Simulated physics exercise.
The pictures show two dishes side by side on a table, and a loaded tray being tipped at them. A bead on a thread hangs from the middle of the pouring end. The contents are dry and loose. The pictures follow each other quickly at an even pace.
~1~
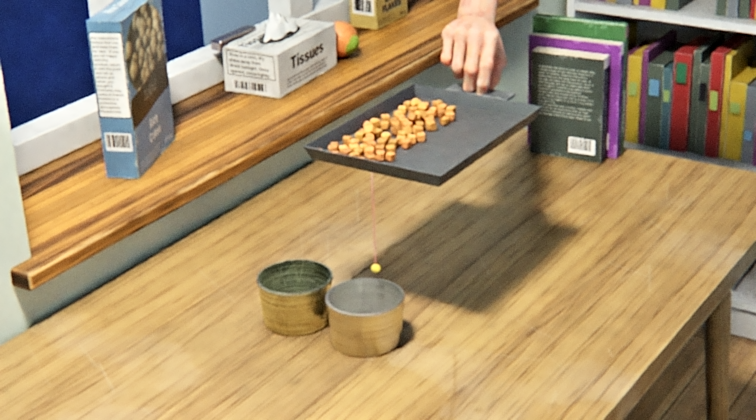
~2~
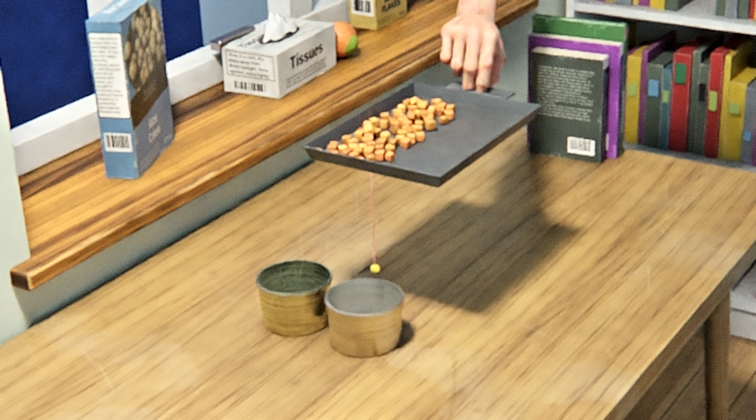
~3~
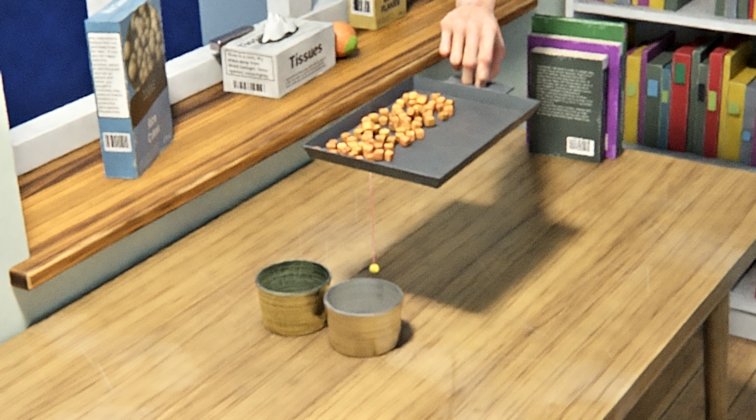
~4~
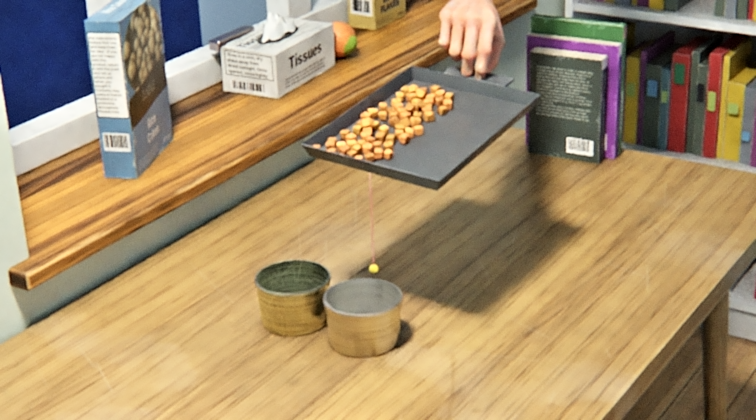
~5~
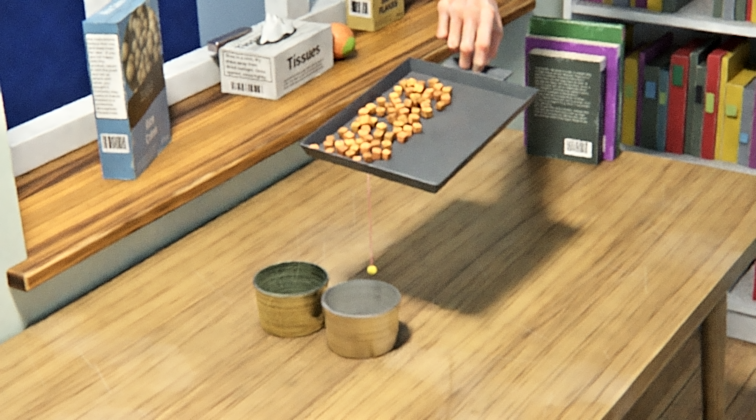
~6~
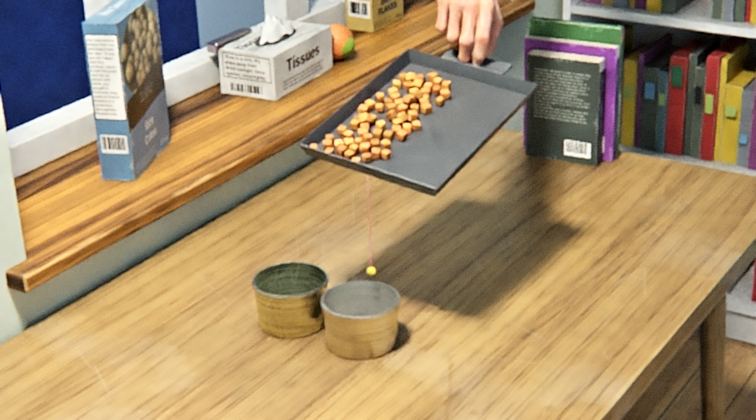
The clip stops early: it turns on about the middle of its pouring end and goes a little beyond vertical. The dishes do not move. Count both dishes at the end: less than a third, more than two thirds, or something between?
Together they catch less than a third.
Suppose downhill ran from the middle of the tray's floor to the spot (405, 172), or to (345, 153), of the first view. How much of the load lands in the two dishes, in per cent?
In turn 30 and 60 in a hundred.
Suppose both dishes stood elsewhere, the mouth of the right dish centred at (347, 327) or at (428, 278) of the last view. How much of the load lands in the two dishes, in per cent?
About 0 and 0 per cent.
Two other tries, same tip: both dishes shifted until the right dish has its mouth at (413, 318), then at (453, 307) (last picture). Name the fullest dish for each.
At the first place the dish on the right, at the second the dish on the right.
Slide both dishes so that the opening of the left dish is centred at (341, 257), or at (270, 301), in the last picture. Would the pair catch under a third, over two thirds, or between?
The first try: Under a third. The second: Under a third.
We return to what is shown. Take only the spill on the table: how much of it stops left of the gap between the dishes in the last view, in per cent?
It comes to 0 per cent or so.
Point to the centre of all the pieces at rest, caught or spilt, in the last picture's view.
At about (430, 357).
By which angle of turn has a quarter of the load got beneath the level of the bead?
Around 90° of tilt.
Soon after the last picture, tray tipped steeply; nearly all on the tray; a small part outside both; a stray few in the air.
A little later, tray tipped right over; about a quarter on the tray; a small part in the right dish; about a third outside both; about a third in the air.
Later still, tray tipped past a quarter turn; a small part in the right dish; most outside both.
At rest, tray tipped past a quarter turn; a small part in the right dish; none in the left dish; most outside both.
